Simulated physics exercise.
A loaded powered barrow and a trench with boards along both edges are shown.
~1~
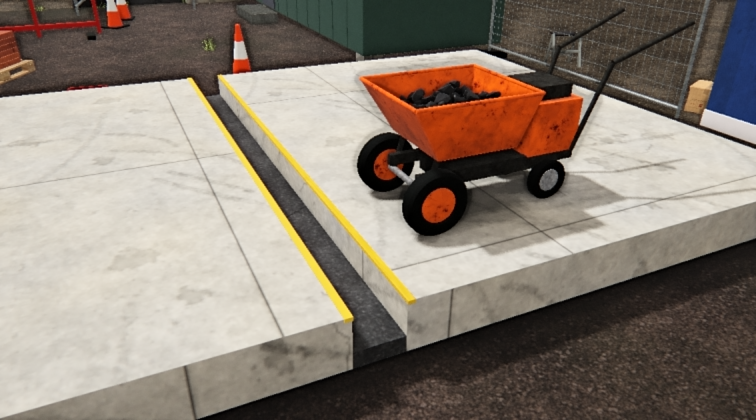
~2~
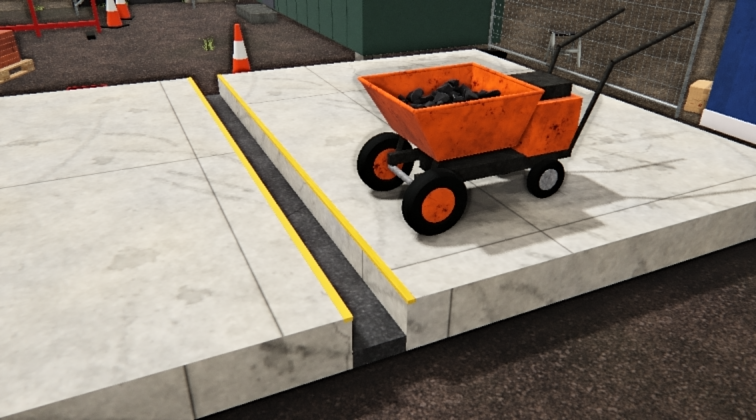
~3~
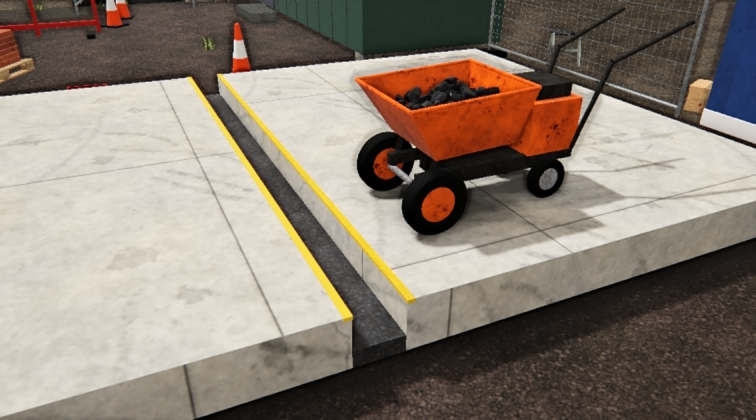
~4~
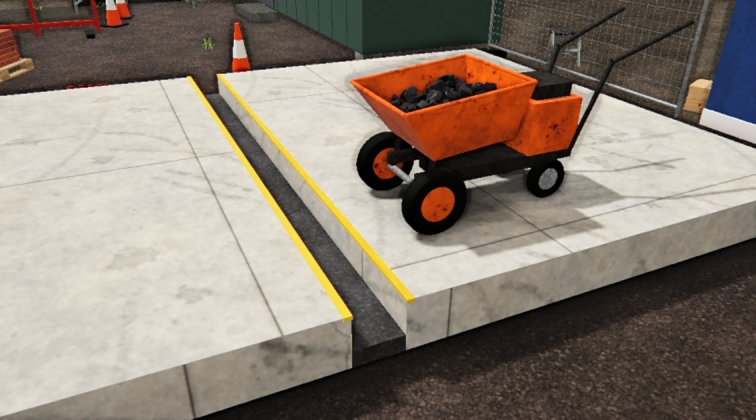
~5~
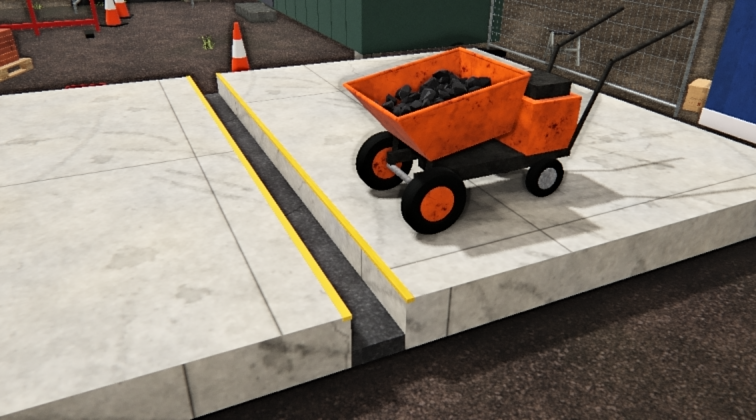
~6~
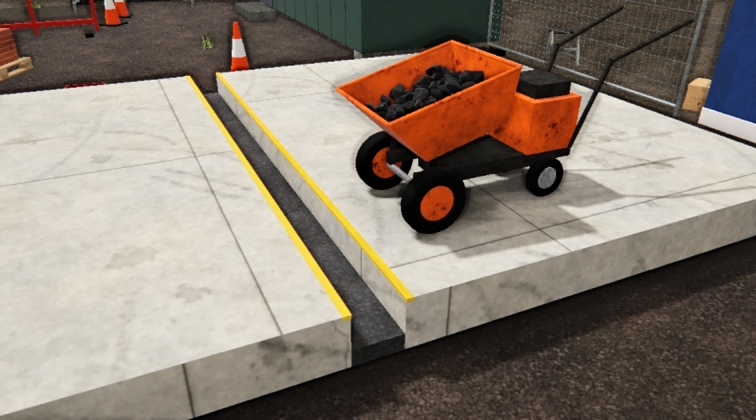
An orange barrow loaded with dark lumps stood still on pale slabs, right of a narrow trench edged in yellow, while its skip slowly tilted forward toward the left, its back end rising.
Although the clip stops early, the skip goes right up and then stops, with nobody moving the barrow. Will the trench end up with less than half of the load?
No, it gets the bulk of it.
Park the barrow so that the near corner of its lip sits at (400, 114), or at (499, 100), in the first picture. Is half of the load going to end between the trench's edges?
The first place leaves the lesser portion between the edges, the second place the lesser portion.
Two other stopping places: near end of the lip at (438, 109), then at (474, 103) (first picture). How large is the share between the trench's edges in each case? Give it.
You'd see around 90 per cent the first time and around 60 per cent the second.
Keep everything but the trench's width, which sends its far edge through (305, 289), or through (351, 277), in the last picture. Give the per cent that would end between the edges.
90 % then 0 %, roughly.
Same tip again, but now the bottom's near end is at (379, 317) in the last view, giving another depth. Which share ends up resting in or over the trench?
Estimate: Approx. 30 in a hundred.
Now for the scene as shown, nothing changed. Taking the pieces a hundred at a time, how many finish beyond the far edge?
Around 35 %.
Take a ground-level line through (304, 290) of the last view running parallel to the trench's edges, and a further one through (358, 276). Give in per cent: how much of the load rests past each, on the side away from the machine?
About 30 % and 80 %.
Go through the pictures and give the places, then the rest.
The first picture shows lip of the skip at (416, 112), level; top of the load at (445, 105), lumps of coal; first edge of the trench at (387, 270); far edge at (327, 286), the trench under half as wide as the skip, and about as deep as wide.
The second picture shows lip of the skip at (415, 112), level; top of the load at (462, 102).
The third picture shows lip of the skip at (411, 113), tipped barely; top of the load at (459, 100).
The fourth picture shows lip of the skip at (405, 116), tipped a little; top of the load at (461, 89).
The fifth picture shows lip of the skip at (397, 120), tipped a little; top of the load at (455, 85).
The sixth picture shows lip of the skip at (389, 126), tipped clearly; top of the load at (457, 86); first edge of the trench at (385, 268); far edge at (326, 283).
Soon after the last picture, skip tipped steeply; all in the skip.
A little later, skip tipped right over; most in the skip; a small part in or heaped over the trench; a small part beyond it; a stray few falling.
Later still, skip tipped right over; about a quarter in the skip; about a third in or heaped over the trench; about a third beyond it.
By the end, skip tipped right over; about two thirds in or heaped over the trench; about a third beyond it.
